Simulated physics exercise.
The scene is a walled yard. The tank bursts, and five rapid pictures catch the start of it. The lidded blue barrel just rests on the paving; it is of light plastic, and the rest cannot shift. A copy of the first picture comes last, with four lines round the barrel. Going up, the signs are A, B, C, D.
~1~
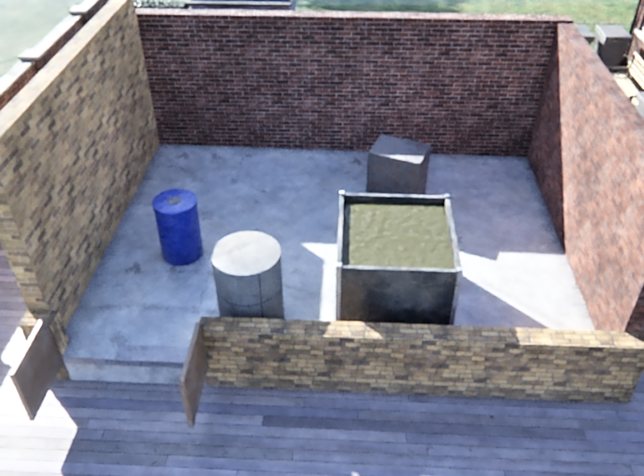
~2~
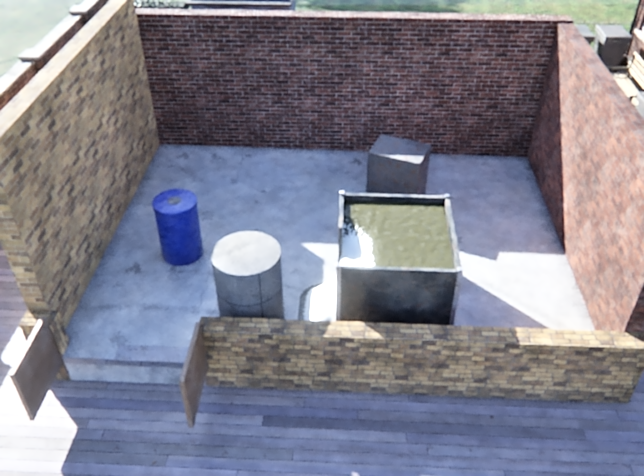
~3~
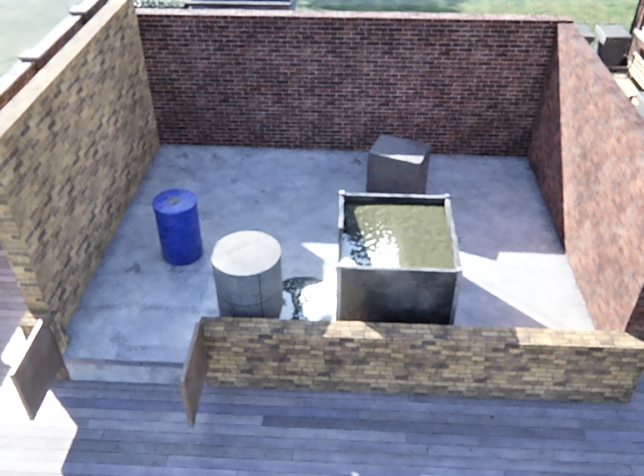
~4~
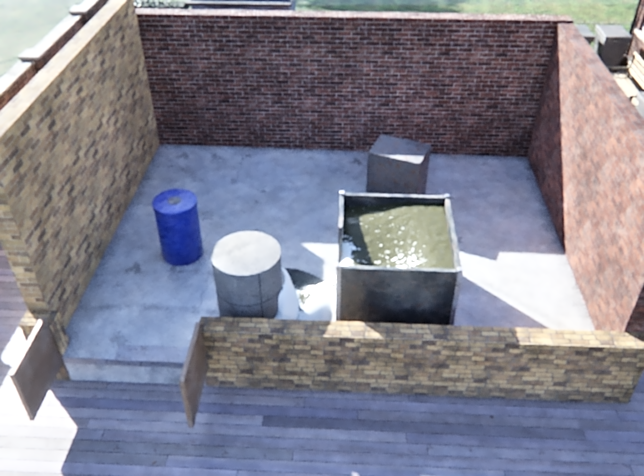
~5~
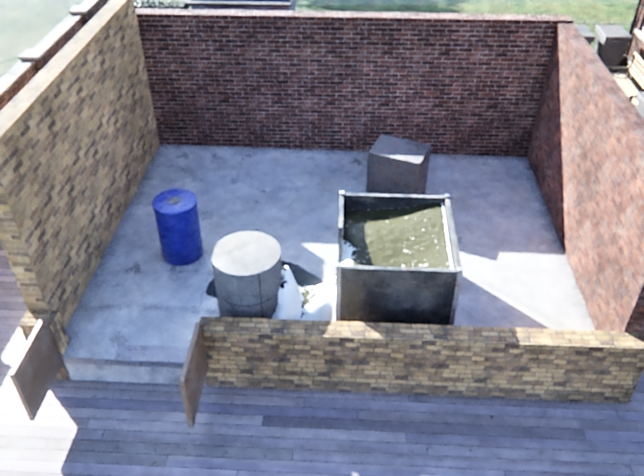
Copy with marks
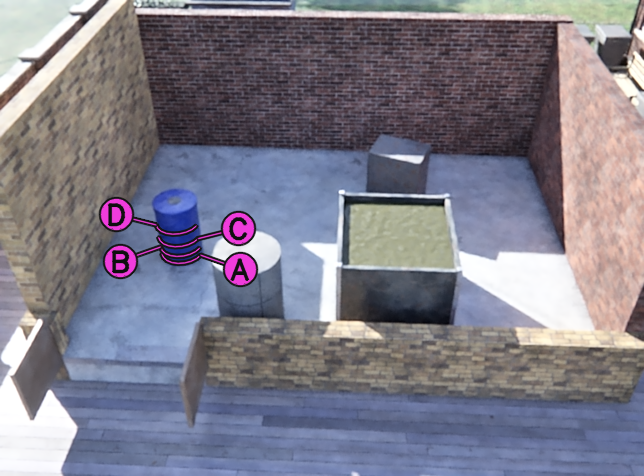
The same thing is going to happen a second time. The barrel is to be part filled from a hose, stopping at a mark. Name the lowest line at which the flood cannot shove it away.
Take B.
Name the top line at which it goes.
That would be A.
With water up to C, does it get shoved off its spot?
No.
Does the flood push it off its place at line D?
No, that is safe.
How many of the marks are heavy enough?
Three of them.
In magenta, A at (178, 263); B at (176, 256); C at (175, 246); D at (172, 234); from the bottom up A, B, C, D.
With A, it is pushed about 4 times its own width away.
With B, it does not move.
With C, it does not move.
With D, it does not move.
